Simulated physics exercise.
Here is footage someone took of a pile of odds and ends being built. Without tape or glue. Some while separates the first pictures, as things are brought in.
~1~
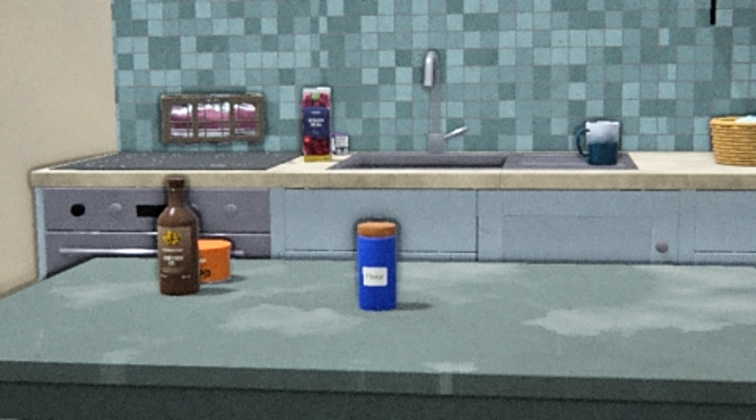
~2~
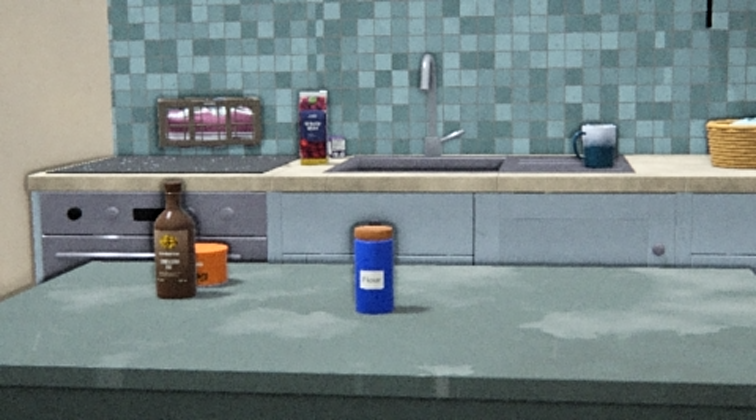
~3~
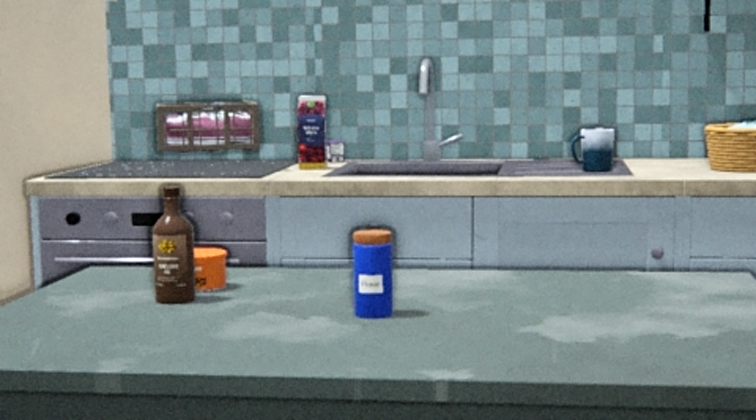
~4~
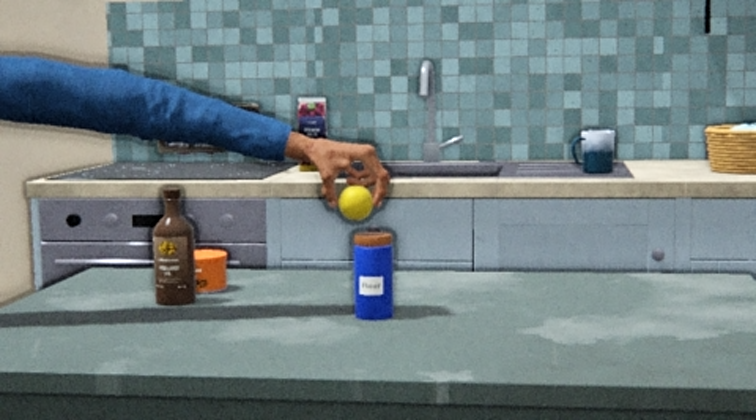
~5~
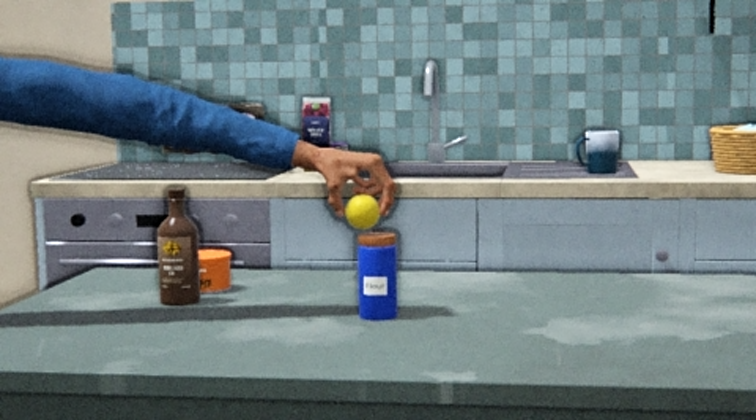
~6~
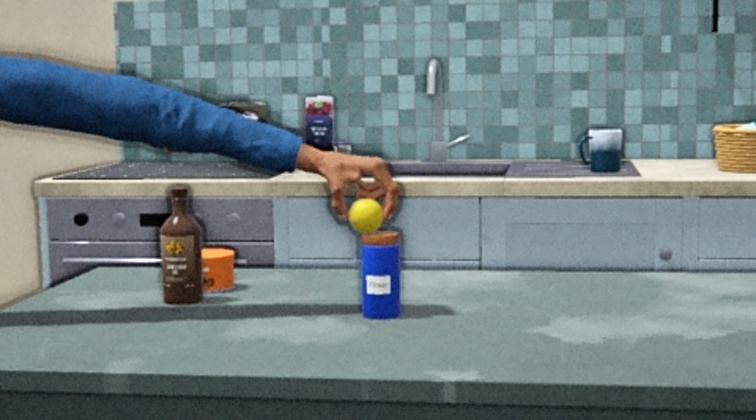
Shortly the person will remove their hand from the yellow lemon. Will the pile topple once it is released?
No, it stays put.
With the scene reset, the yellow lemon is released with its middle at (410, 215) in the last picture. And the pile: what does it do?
The pile tumbles.
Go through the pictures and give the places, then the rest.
In the first picture, the last thing is not in view yet; brown bottle (178, 236).
In the second picture, the last thing is not in view yet; orange tub (201, 266).
In the third picture, the last thing is not in view yet; blue jar (373, 274).
The fourth picture shows coming down; yellow lemon (356, 203); brown bottle (174, 246).
The fifth picture shows coming down; yellow lemon (363, 212); orange tub (205, 272).
The sixth picture shows in place under the hand; yellow lemon (366, 216); blue jar (381, 275).
Then, 0.70 s after the last picture, nothing has stirred.
Then, 1.60 s after the last picture, yellow lemon resting near (366, 216).
At rest, all 4 in place. Seen from the same camera at the end, yellow lemon near (366, 216). The pile stays up.
